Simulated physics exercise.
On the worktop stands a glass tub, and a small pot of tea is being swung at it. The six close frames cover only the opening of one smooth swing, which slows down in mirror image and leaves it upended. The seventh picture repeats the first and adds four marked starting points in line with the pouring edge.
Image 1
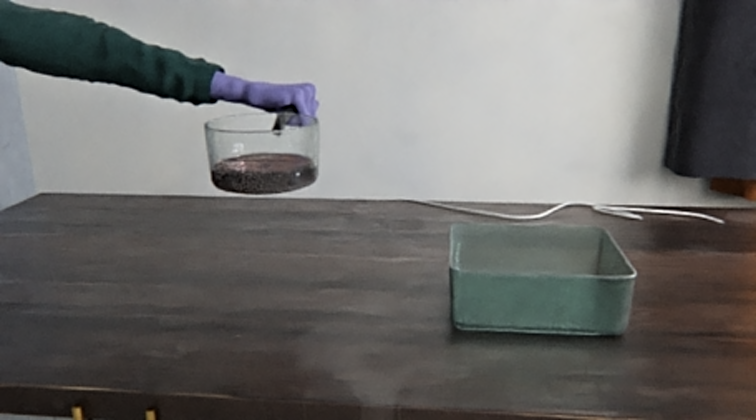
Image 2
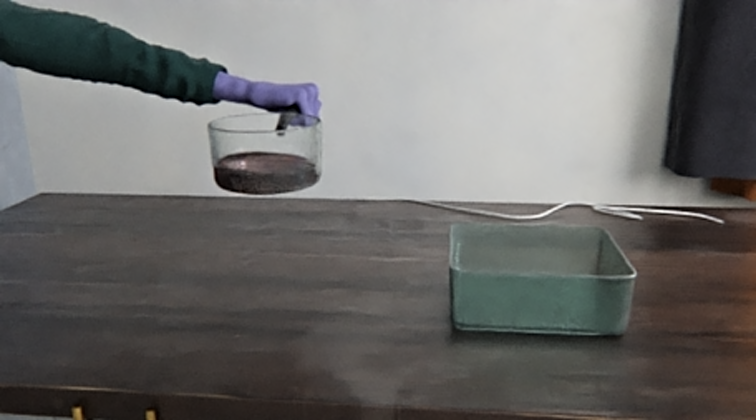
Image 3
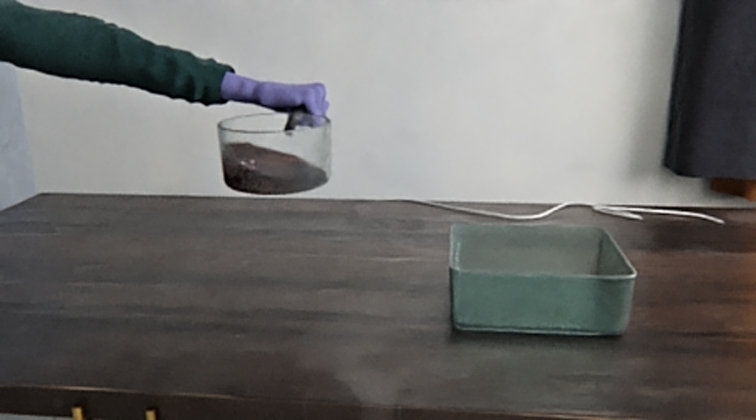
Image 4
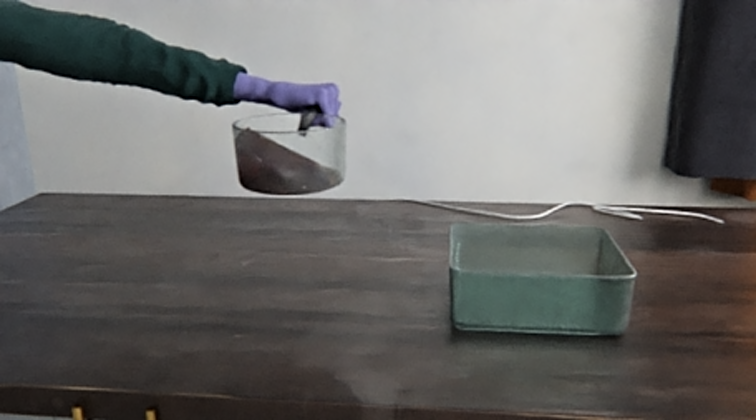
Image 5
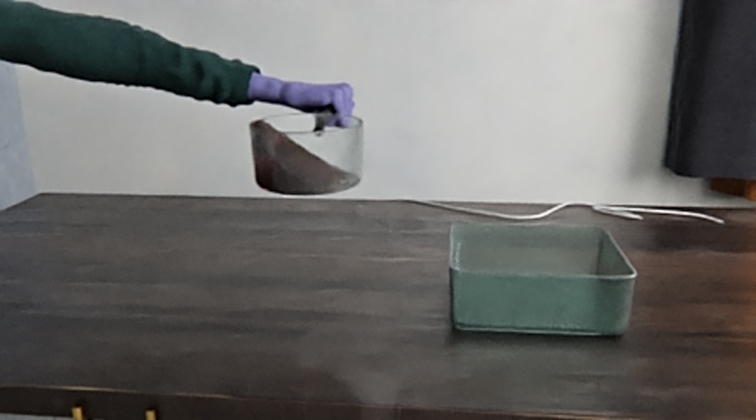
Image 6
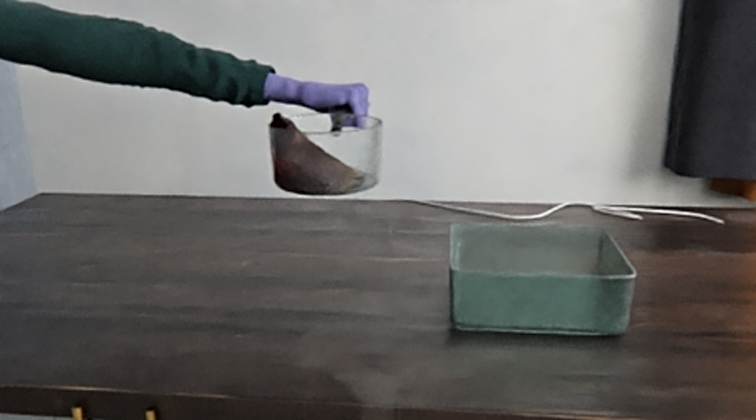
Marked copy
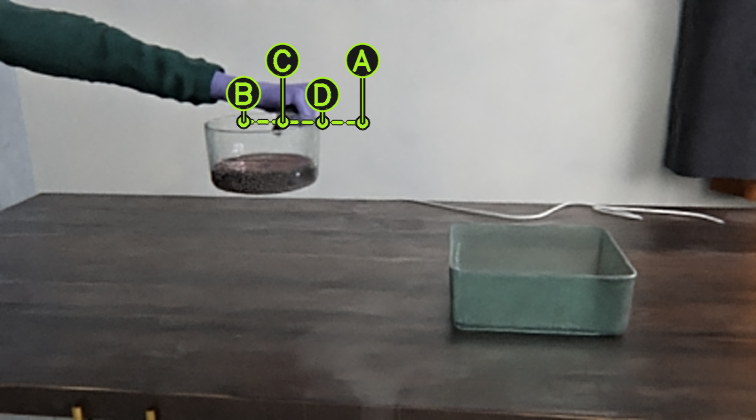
A purple-gloved hand carried a clear glass pot of dark liquid rightward above a dark table toward a green tub, and the liquid climbed the pot's left side until it reached over the rim.
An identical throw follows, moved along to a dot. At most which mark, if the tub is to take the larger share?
That is spot A.
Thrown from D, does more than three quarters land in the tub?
No.
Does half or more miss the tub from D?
Yes, it does.
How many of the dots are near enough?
One of them.
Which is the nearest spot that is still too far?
Spot D.
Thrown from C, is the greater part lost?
Yes.
On the marked copy, A at (362, 122); B at (243, 121); C at (282, 122); D at (322, 122).
For spot A, about 88 % lands in the tub, 5 % falls short and 7 % goes beside or beyond.
For spot B, about 1 % lands in the tub, 99 % falls short.
For spot C, about 5 % lands in the tub, 95 % falls short.
For spot D, about 30 % lands in the tub, 68 % falls short.
